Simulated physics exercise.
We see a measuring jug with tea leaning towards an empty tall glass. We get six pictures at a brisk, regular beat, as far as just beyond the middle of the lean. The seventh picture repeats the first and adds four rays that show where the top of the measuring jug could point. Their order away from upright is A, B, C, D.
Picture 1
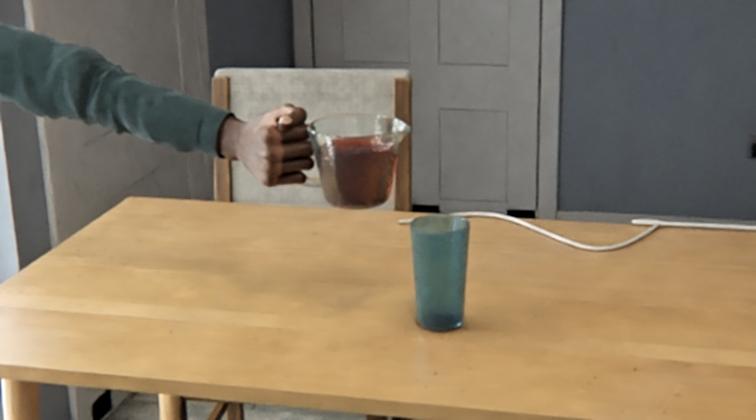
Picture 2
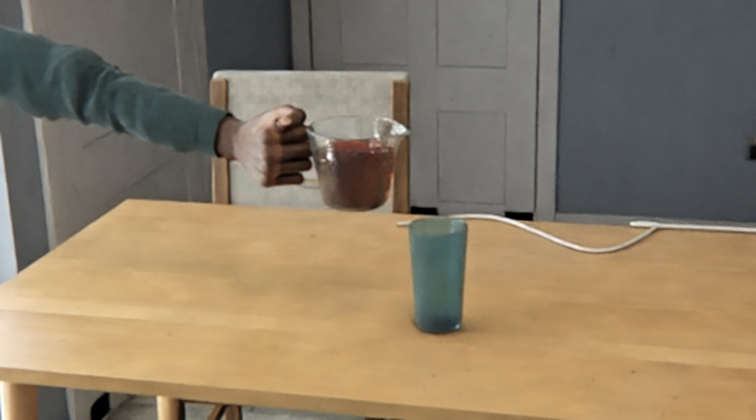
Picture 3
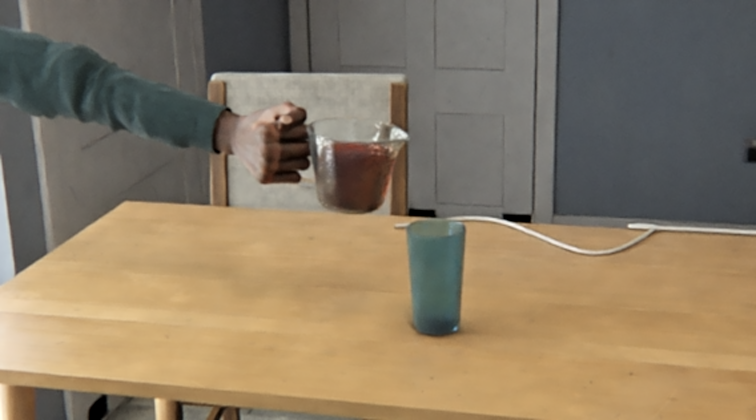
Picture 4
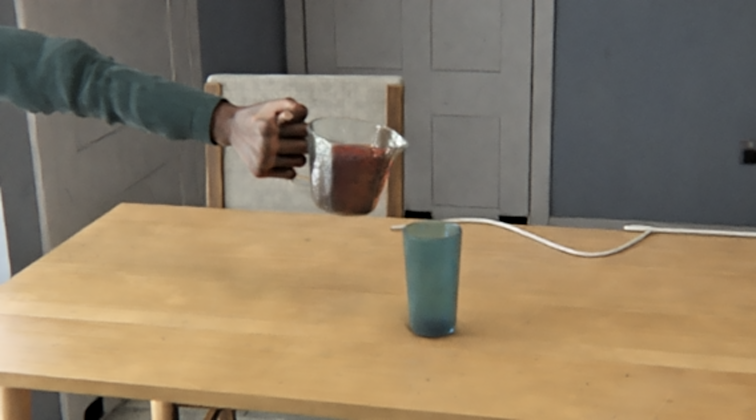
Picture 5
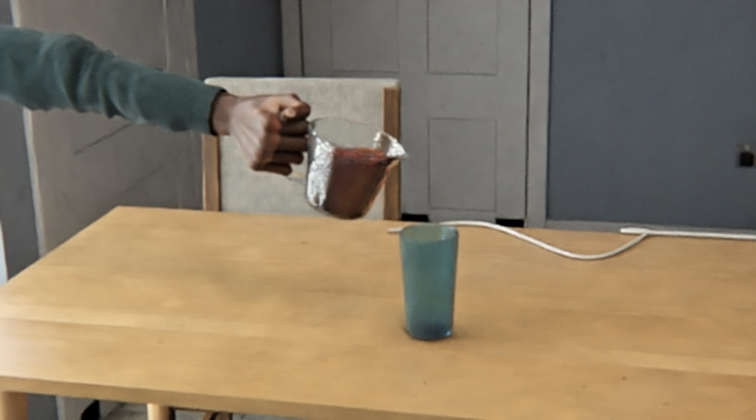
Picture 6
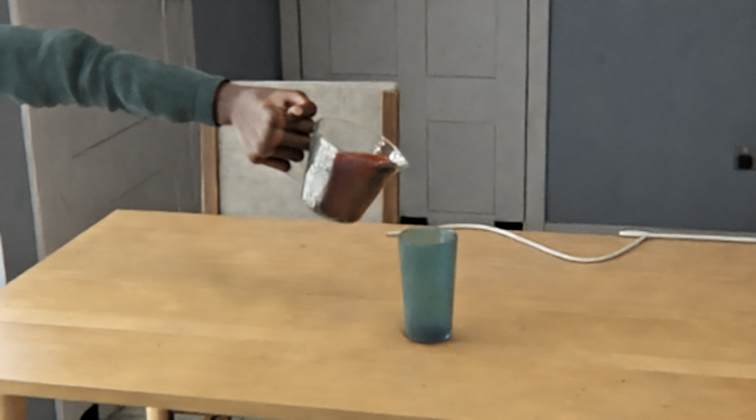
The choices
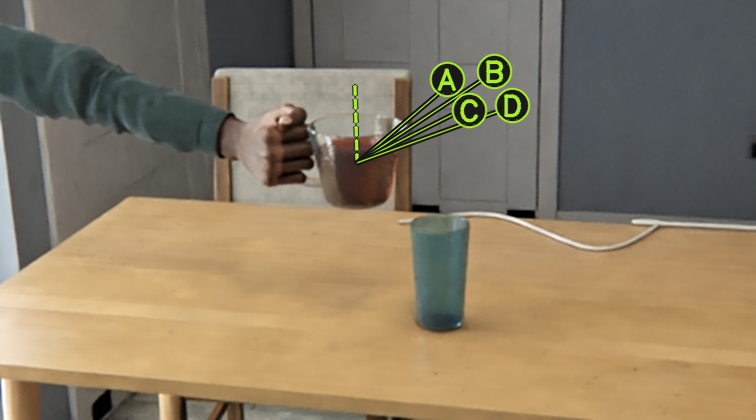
We see a hand in a green sleeve holding a clear glass jug of reddish-brown tea above and left of a tall blue-green glass on a wooden table, first keeping it upright, then gradually tilting it rightward.
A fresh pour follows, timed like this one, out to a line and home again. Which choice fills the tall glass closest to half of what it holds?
Use tilt B.
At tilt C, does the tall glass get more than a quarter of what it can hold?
Yes.
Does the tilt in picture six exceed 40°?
No.
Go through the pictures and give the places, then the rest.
In the first frame, upright, lip at (409, 130); rim of the tall glass round (440, 223); nothing has left yet.
In the second frame, upright, lip at (408, 133); nothing has left yet.
In the third frame, tipped about 5°, lip at (408, 139); nothing has left yet.
In the fourth frame, tipped about 10°, lip at (407, 146); nothing has left yet.
In the fifth frame, tipped about 17°, lip at (406, 156); nothing has left yet.
In the sixth frame, tipped about 24°, lip at (407, 167); nothing has left yet.
On the marked copy, A at (437, 94); B at (480, 81); C at (451, 115); D at (496, 111).
With A, the tall glass ends with about 35 % of what it can hold.
With B, the tall glass ends with about 49 % of what it can hold.
With C, the tall glass ends with about 64 % of what it can hold.
With D, the tall glass ends with about 78 % of what it can hold.
